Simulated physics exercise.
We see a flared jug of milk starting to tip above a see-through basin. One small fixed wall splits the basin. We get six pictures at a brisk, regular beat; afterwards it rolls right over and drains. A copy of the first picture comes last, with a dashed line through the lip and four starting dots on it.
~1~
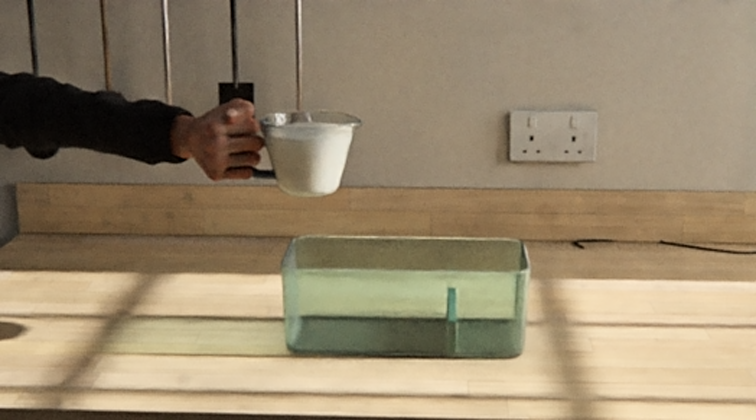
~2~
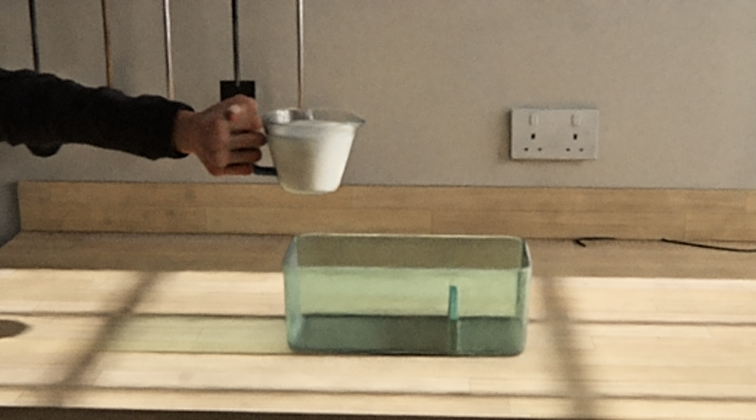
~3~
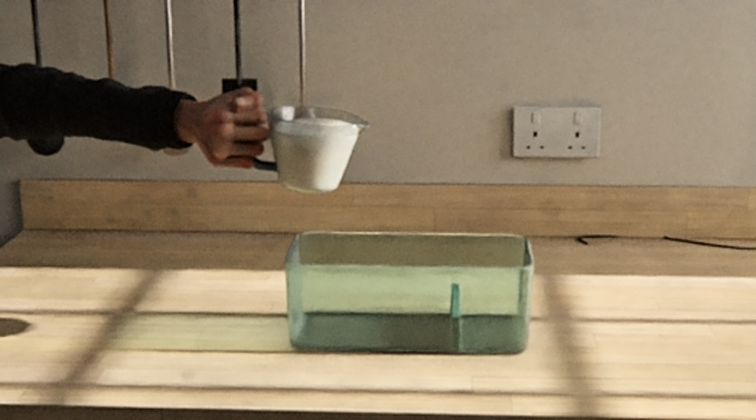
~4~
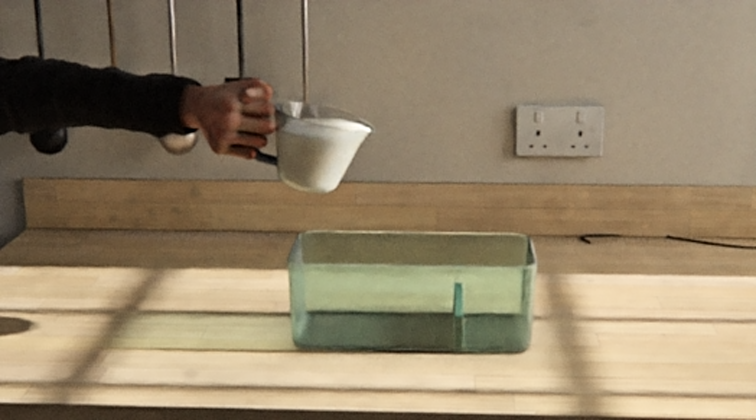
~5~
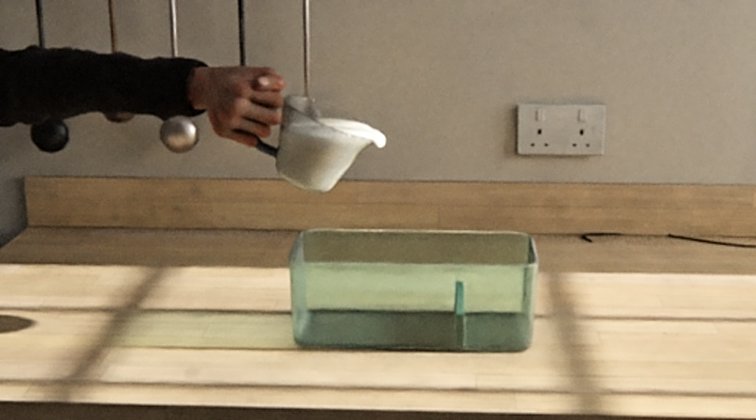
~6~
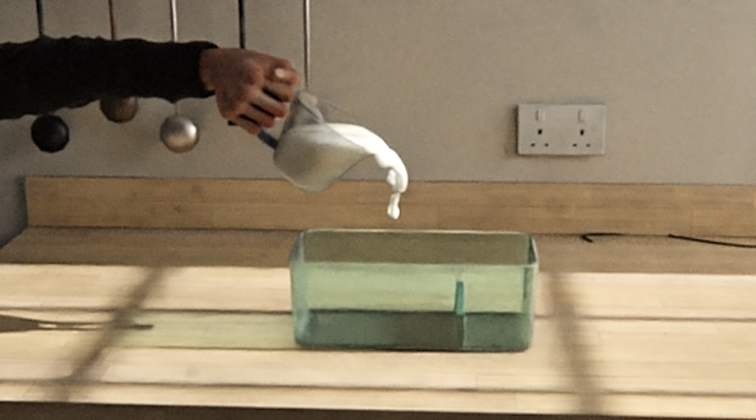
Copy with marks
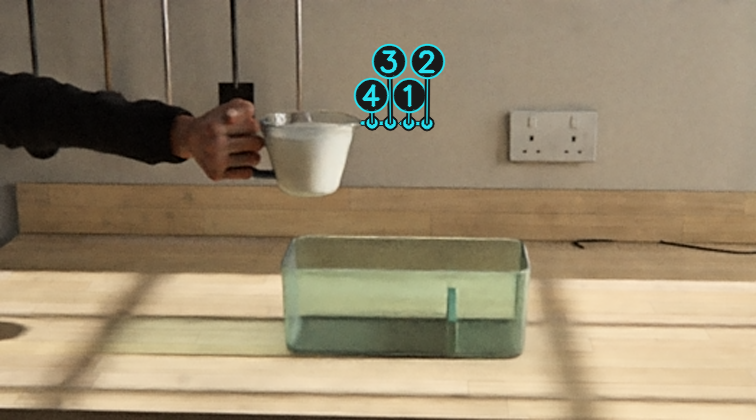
In this clip, a hand holds a clear jug of white liquid above a see-through greenish basin on a wooden counter, then tilts it steadily to the right until the liquid slips over the lip in a short, uneven stream.
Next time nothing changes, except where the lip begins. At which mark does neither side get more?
It is 1.
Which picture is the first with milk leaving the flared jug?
Picture 5.
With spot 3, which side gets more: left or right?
The left one.
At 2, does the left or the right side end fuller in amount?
The right side.
On the marked copy, 1 at (408, 123); 2 at (426, 123); 3 at (390, 123); 4 at (372, 123).
With 1, about 47 % ends left of the wall and 52 % right of it.
With 2, about 22 % ends left of the wall and 77 % right of it.
With 3, about 78 % ends left of the wall and 20 % right of it.
With 4, about 95 % ends left of the wall and 3 % right of it.
